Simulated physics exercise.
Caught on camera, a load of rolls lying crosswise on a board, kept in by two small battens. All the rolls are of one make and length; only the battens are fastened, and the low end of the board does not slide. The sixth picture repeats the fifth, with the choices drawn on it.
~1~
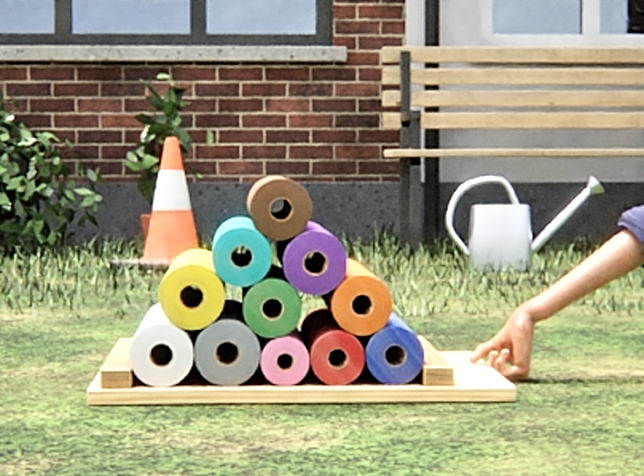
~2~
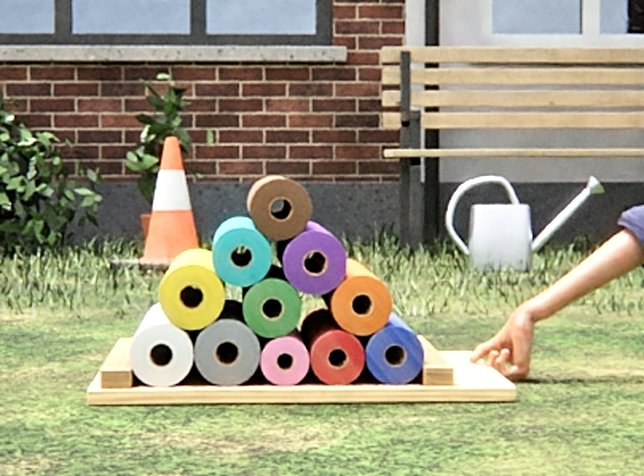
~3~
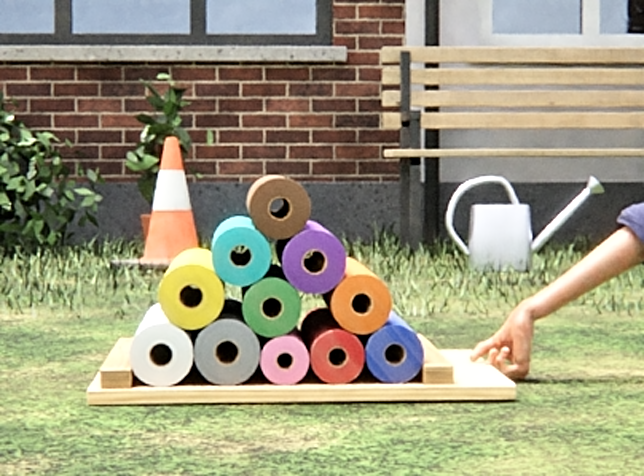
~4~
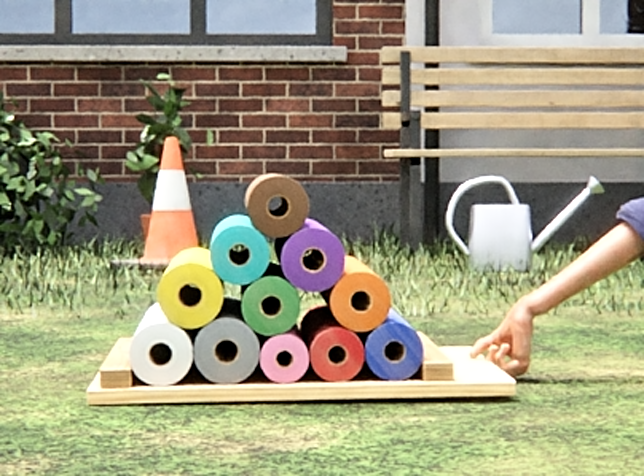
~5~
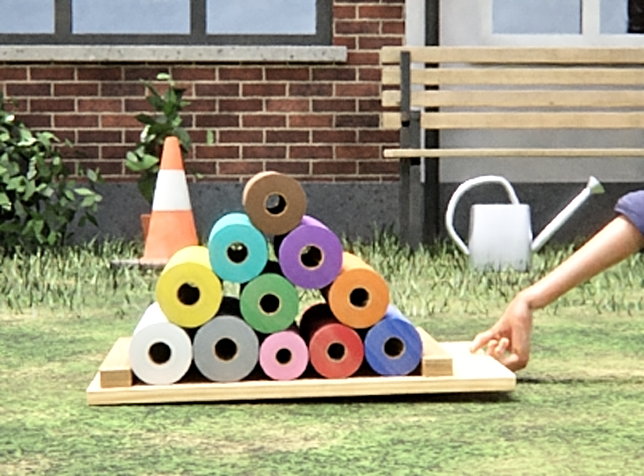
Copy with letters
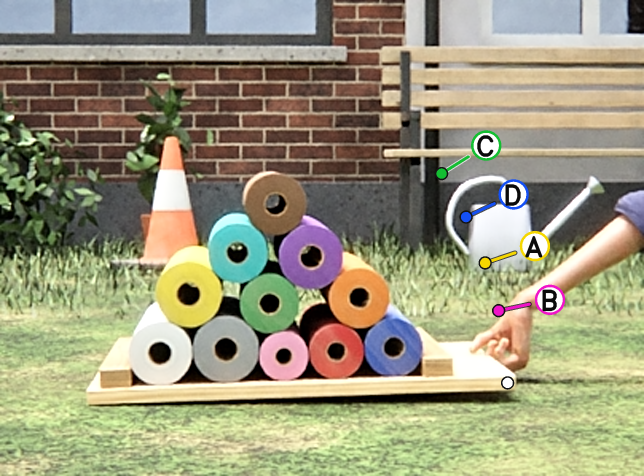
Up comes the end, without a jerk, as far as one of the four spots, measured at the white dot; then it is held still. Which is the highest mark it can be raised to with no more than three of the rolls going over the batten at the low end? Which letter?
Raise it to C.
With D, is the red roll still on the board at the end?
Yes, with D.
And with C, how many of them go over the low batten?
It comes to three.
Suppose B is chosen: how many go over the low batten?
At B the number is none.
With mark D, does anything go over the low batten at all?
Yes, at D.
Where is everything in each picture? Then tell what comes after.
Yellow roll (192, 297); purple roll (315, 263); turquoise roll (241, 257), in the first picture.
Turquoise roll (241, 257); brown roll (281, 209), in the second picture.
Board (297, 366); blue roll (395, 354); pink roll (285, 361), in the third picture.
Board (297, 364); white roll (161, 354); grey roll (226, 351), in the fourth picture.
Board (296, 362); white roll (160, 353); grey roll (226, 349), in the fifth picture.
On the copy, A at (485, 263); B at (499, 311); C at (442, 174); D at (466, 217); the white dot at (508, 383).
On C. First, board at 18°.
Then, board at 32°.
Finally, board at 32°, three over the low batten (yellow, turquoise, brown).
By contrast, A none over the low batten; B none over the low batten; D three over the low batten (yellow, turquoise, brown).
